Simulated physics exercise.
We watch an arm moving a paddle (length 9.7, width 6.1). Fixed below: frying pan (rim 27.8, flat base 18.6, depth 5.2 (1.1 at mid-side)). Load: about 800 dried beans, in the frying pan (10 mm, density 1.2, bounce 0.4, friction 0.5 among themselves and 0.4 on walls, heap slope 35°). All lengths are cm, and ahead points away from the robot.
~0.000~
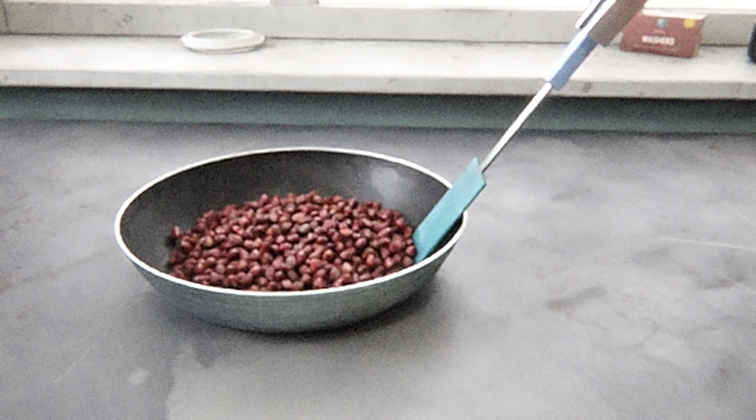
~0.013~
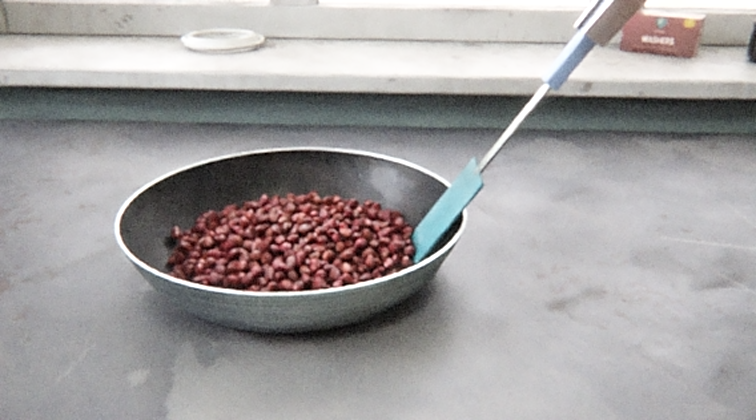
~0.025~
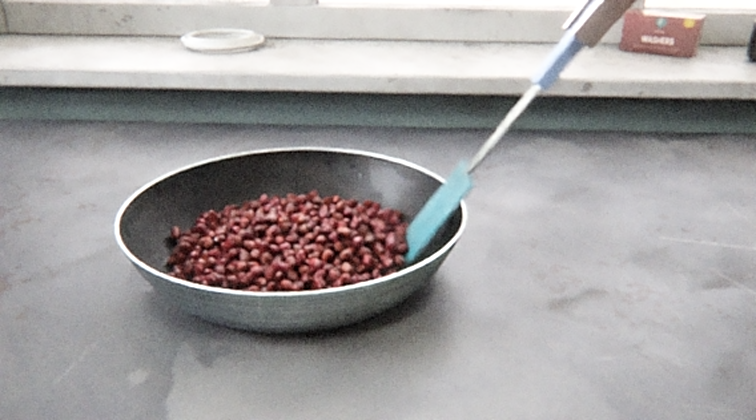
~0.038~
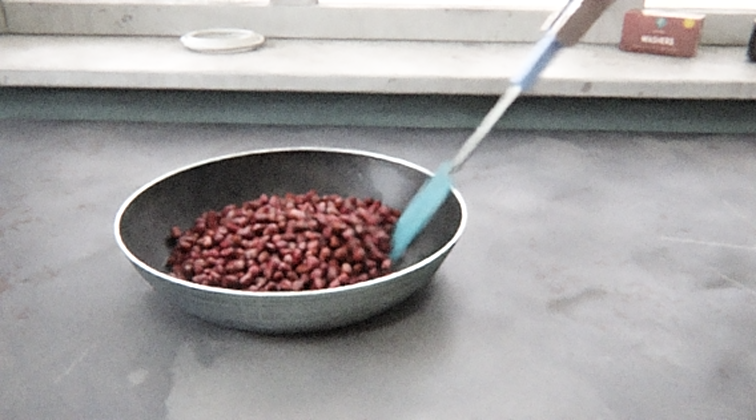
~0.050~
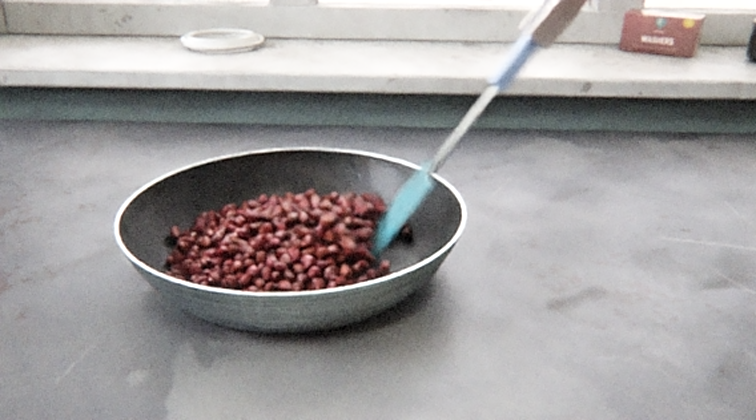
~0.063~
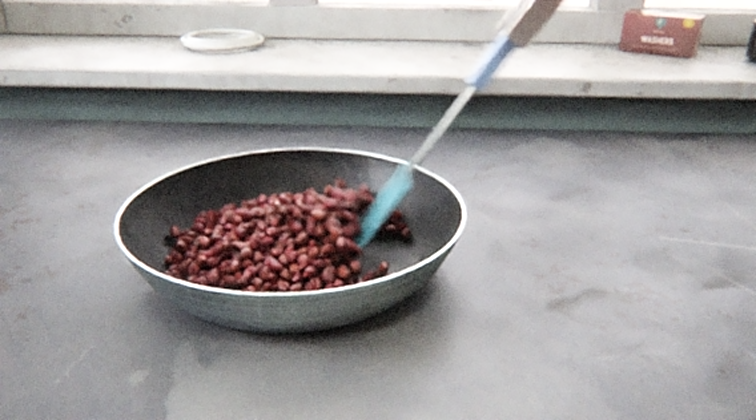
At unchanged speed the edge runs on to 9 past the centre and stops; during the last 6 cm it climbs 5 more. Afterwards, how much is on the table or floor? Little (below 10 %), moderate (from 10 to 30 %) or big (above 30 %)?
Answer: Moderate; from 10 to 30 % of the dried beans finish on the table or floor.
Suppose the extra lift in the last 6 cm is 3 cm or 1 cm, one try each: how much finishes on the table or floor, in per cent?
Some 15 and 10 per cent.
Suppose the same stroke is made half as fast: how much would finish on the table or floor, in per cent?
In that case some 5 per cent.
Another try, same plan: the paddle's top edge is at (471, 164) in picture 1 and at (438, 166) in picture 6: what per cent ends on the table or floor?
Some 5 per cent.
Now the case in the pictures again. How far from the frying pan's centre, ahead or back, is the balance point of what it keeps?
Roughly 3.5 cm ahead.
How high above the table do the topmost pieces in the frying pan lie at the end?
About 5.5 cm.
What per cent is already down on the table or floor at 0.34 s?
About 5 per cent.
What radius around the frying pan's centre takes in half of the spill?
Roughly 54 cm.
By 0.09 s, sloping 56°, highest piece 9 above the table; 804 in the frying pan.
By 0.12 s, sloping 56°, highest piece 10 above the table; 803 in the frying pan, 1 on the blade or in flight.
By 0.34 s, sloping 56°, highest piece 10 above the table; 672 in the frying pan, 59 on the table or floor, 73 on the blade or in flight.
By 1.39 s, sloping 56°, highest piece 5 above the table; 672 in the frying pan, 132 on the table or floor.
Final count, 672 in the frying pan, 132 on the table or floor. That is 16 % on the table or floor.
